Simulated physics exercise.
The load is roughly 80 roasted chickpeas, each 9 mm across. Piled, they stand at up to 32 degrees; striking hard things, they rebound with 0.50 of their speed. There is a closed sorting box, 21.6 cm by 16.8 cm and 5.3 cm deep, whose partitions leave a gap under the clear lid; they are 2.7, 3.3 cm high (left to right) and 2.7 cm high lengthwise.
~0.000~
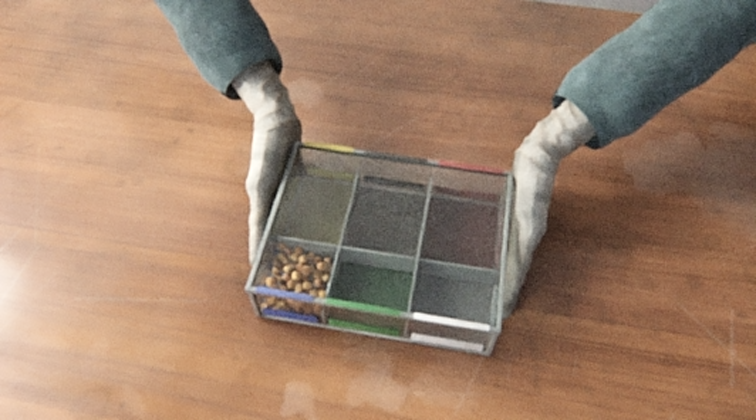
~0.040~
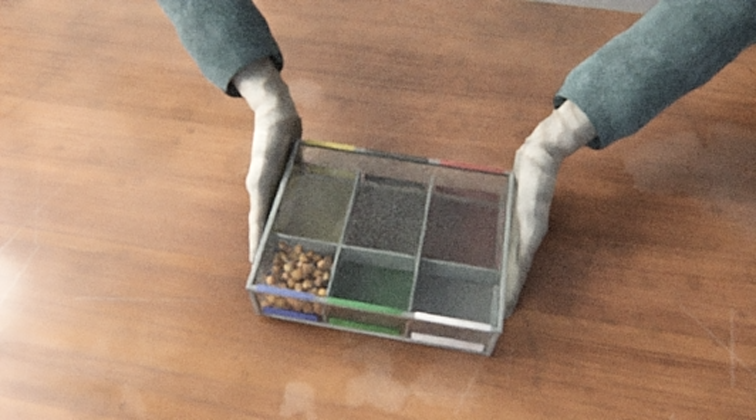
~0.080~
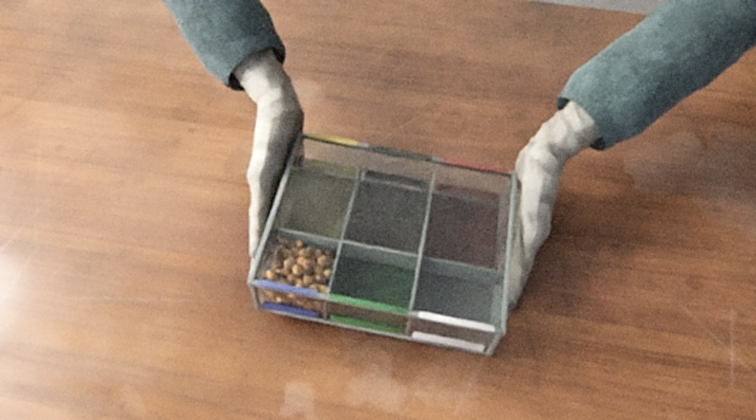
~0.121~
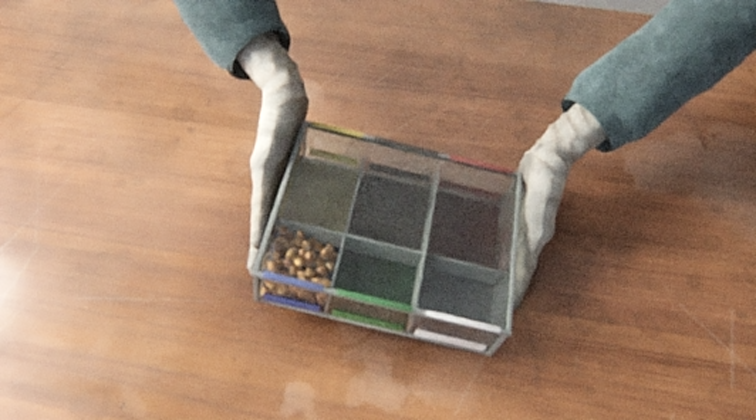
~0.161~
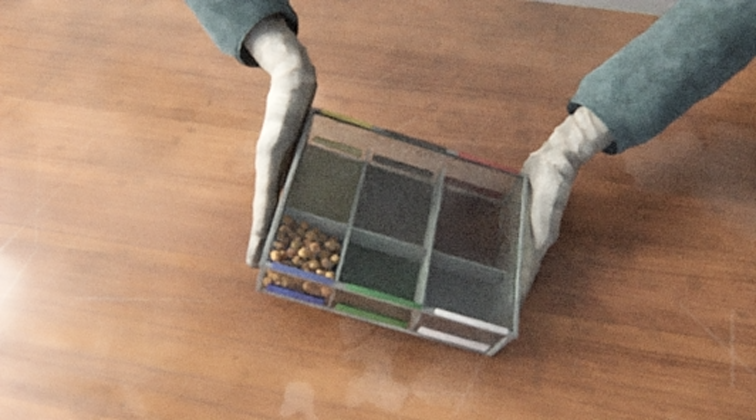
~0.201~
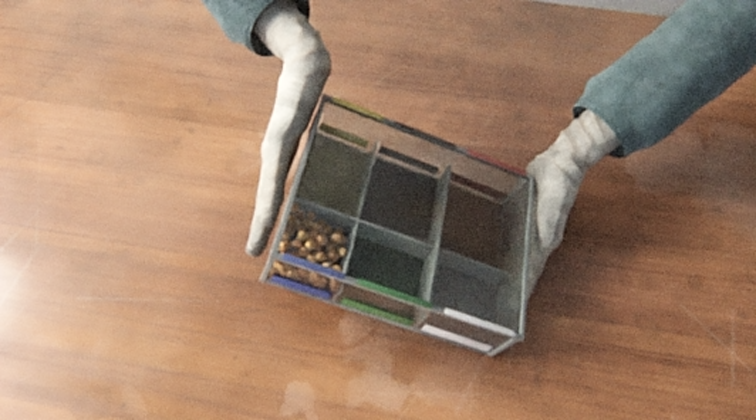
On a wooden table, two hands tilt a clear divided box of chickpeas rightward.
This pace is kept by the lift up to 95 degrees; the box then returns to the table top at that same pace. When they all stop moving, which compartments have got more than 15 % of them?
Once they stop: Red compartment has not, blue compartment has not, green compartment has, yellow compartment has not, white compartment has, black compartment has not.
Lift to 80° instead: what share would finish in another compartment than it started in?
Estimate: Around 55 %.
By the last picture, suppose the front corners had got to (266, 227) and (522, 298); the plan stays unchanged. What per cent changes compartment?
It comes to around 95 per cent in that case.
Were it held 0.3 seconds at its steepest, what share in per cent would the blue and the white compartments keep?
Then, in per cent: Blue 10; white 70.
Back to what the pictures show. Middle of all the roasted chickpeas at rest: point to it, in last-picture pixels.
Est. centre at rest: (476, 317) px.
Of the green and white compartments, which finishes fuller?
Fuller: White.
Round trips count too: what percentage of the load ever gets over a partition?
The share comes out near 95 per cent.
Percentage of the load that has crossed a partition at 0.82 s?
At that instant it's around 50 per cent.
After 0.82 s, tilt 94 degrees; blue 50 %, green 40 %, white 10 %.
After 1.24 s, tilt 40 degrees; red 5 %, blue 5 %, green 25 %, white 65 %.
After 1.73 s, tilt 0 degrees; red 5 %, blue 5 %, green 25 %, white 65 %.
At rest (2.0 s), red 5 %, blue 5 %, green 25 %, yellow 0 %, white 65 %, black 0 %.
